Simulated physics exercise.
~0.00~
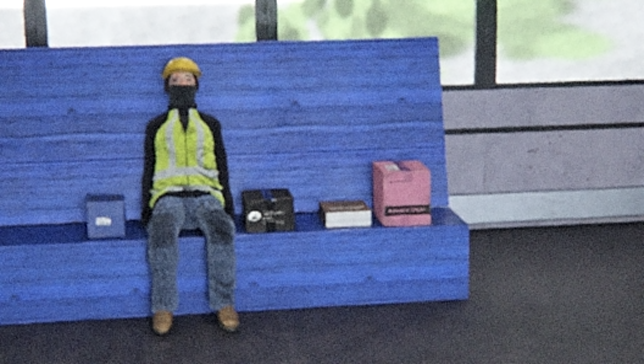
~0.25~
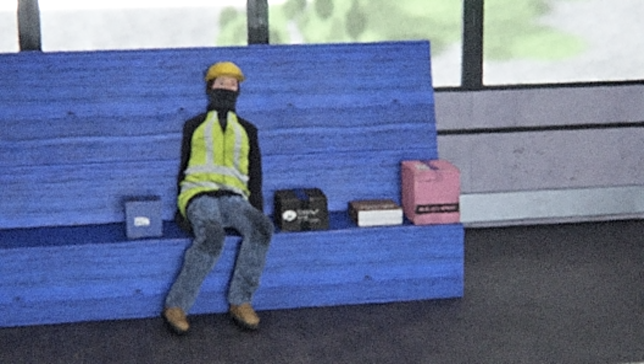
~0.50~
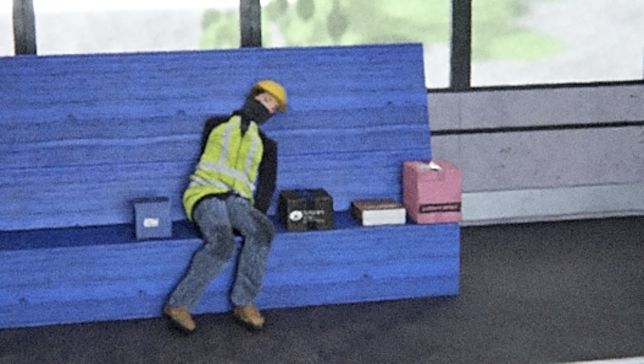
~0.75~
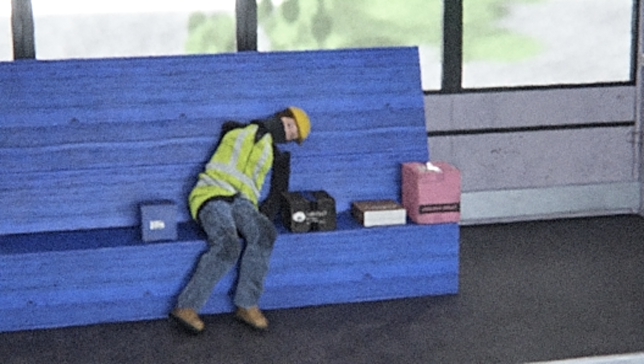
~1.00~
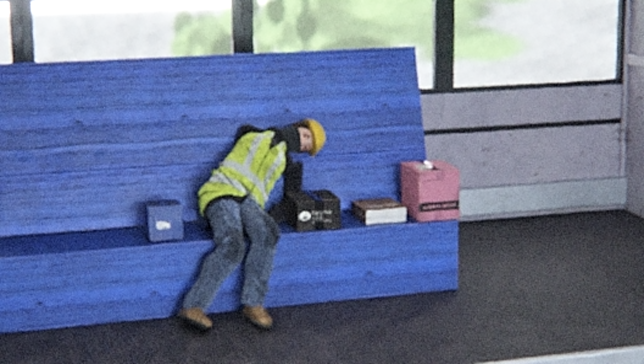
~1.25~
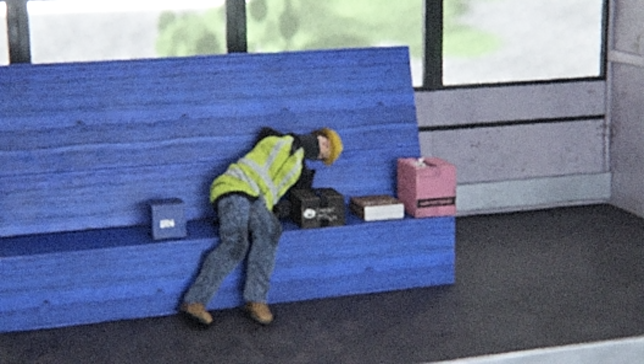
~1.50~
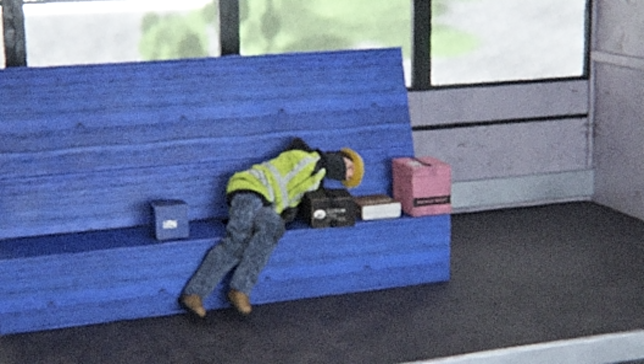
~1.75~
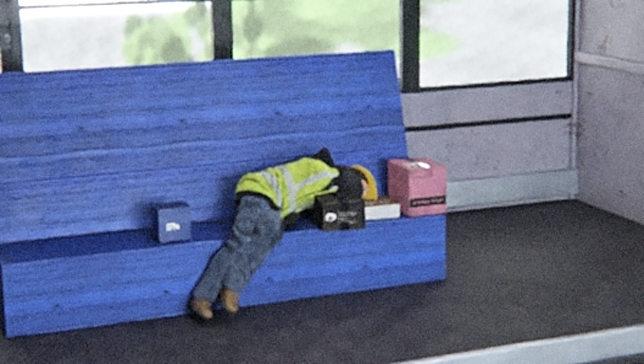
A passenger in a yellow hard hat and bright vest sat upright on a blue bench, then tipped over to the right, folding sideways until slumped across the black box, while the blue tub and pink box beside them stayed on the seat.
